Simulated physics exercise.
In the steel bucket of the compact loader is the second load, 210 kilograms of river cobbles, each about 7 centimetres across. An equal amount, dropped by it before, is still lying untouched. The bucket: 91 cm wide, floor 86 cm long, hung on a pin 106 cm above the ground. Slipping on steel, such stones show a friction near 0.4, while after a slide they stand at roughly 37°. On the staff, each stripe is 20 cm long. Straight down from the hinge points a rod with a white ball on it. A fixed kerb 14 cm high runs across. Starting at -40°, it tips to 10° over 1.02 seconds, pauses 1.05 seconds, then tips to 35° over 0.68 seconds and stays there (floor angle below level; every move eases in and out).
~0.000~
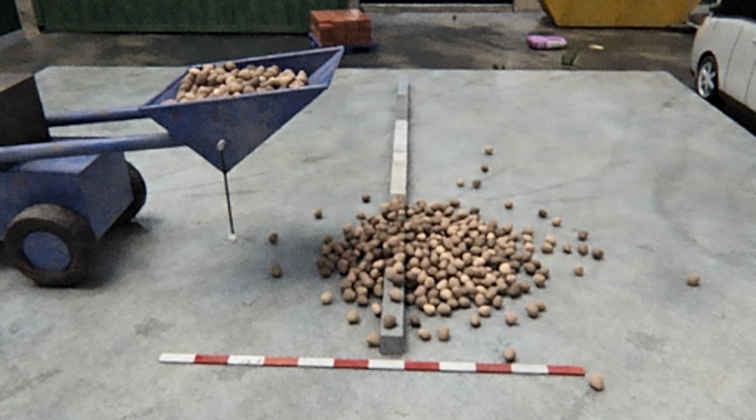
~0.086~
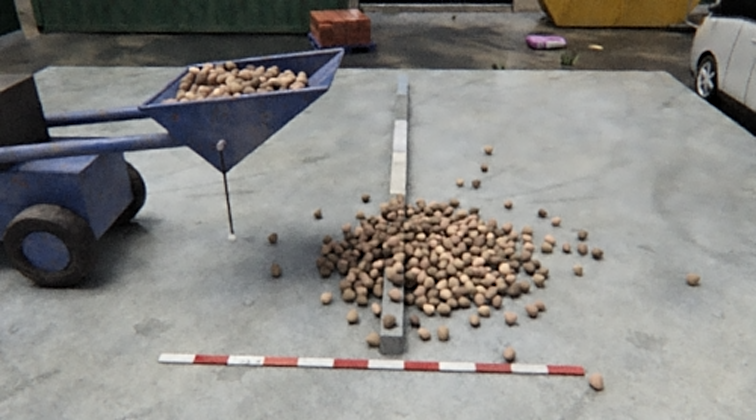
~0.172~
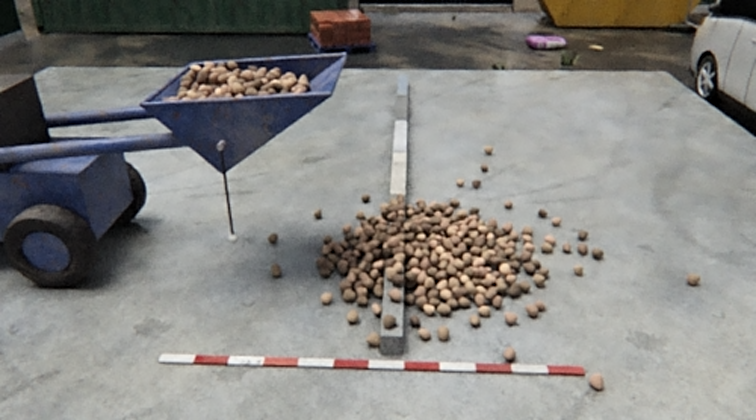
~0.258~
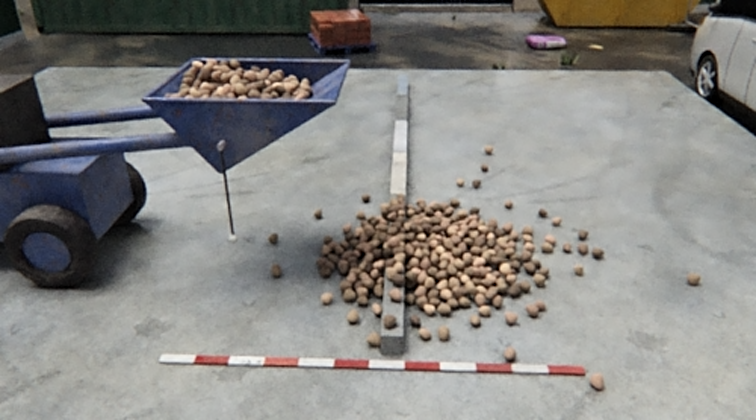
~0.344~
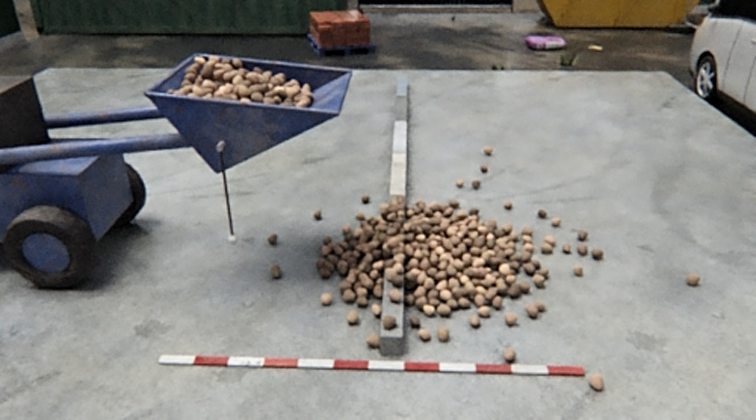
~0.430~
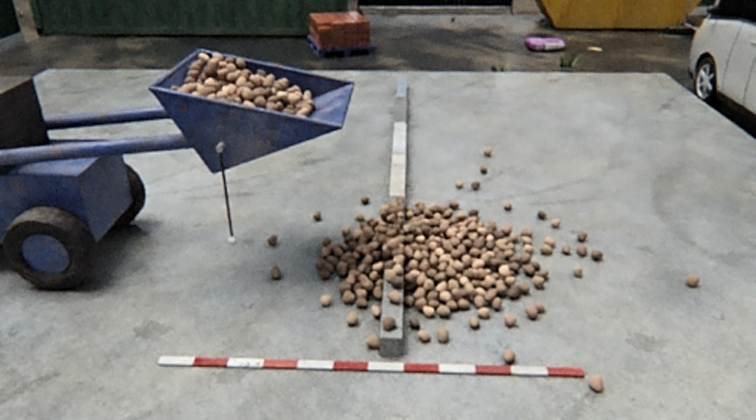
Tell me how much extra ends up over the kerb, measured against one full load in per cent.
The extra comes to about 11 percent of a load.
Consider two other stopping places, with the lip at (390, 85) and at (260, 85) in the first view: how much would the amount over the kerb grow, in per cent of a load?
The first would add around 75 per cent, the second around 0 per cent.
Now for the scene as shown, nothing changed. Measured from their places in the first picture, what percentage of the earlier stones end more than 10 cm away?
Estimate: 5 %, roughly.
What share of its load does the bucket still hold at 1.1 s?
100 %.
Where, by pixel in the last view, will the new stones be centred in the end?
The middle lies near (361, 245) in the last picture.
After 0.8 s the floor is at 2°; in per cent of one load, 100 in the bucket, 29 on this side of the kerb, 71 over the kerb; the foremost stones are at (584, 246).
After 1.1 s the floor is at 10°; in per cent of one load, 100 in the bucket, 29 on this side of the kerb, 71 over the kerb; the foremost stones are at (584, 246).
After 3.2 s the floor is at 35°; in per cent of one load, 9 in the bucket, 117 on this side of the kerb, 74 over the kerb; the foremost stones are at (584, 246).
After 5.6 s the floor is at 35°; in per cent of one load, 0 in the bucket, 119 on this side of the kerb, 81 over the kerb; the foremost stones are at (584, 246). Net gain over the kerb, 11.
